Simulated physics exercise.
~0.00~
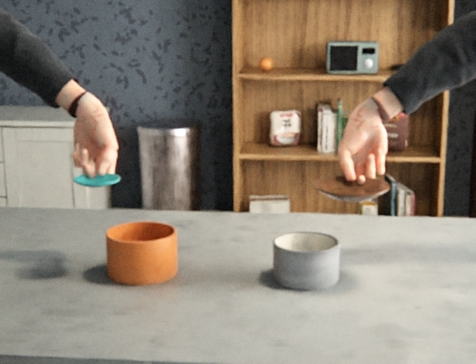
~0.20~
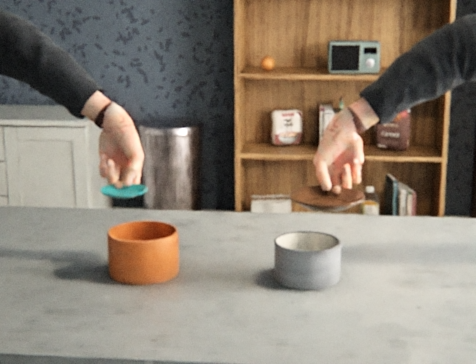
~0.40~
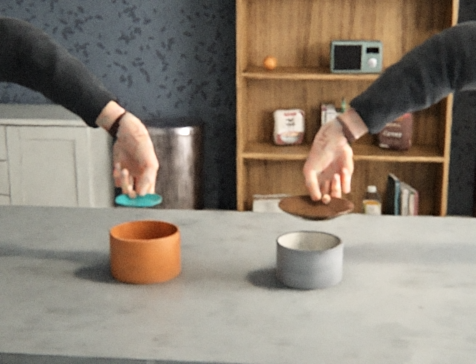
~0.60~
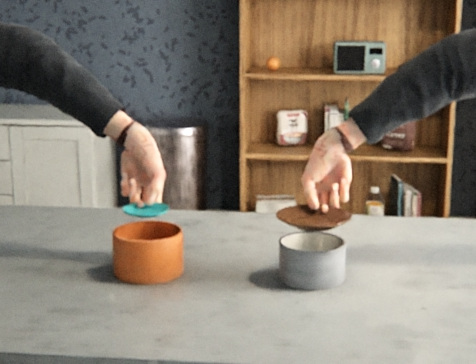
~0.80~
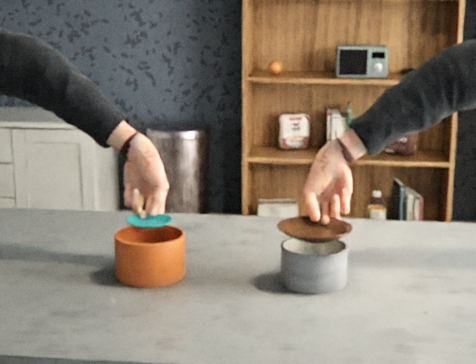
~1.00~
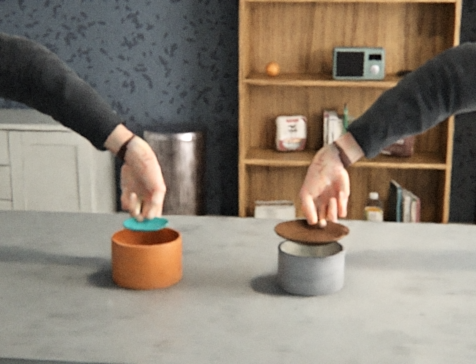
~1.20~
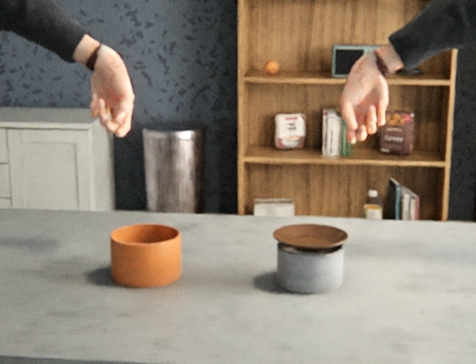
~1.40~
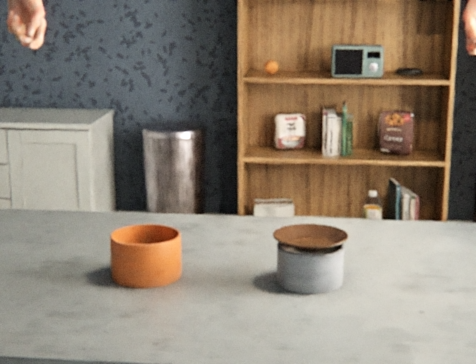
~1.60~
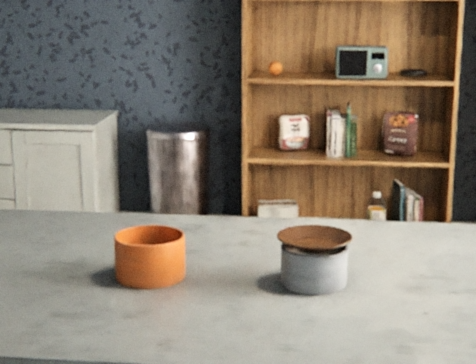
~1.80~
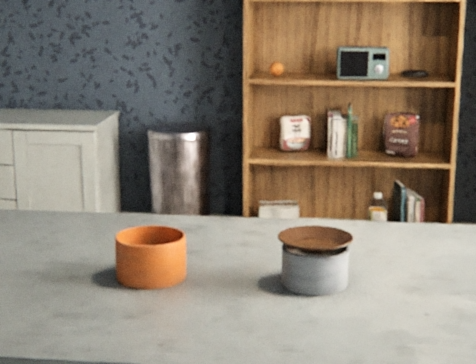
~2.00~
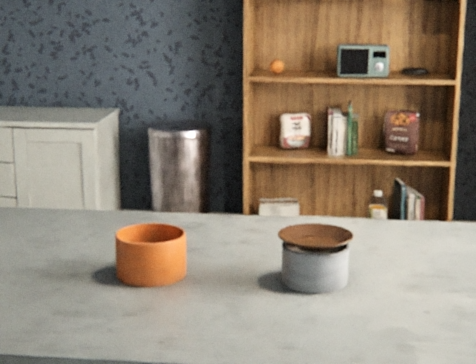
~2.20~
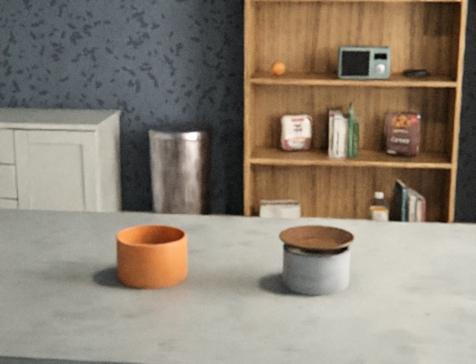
Two hands lowered a small turquoise disc over an orange cup and a brown one over a gray pot, then let go and drew away, leaving the brown disc resting on the pot's rim while the turquoise one dropped out of sight inside the cup.
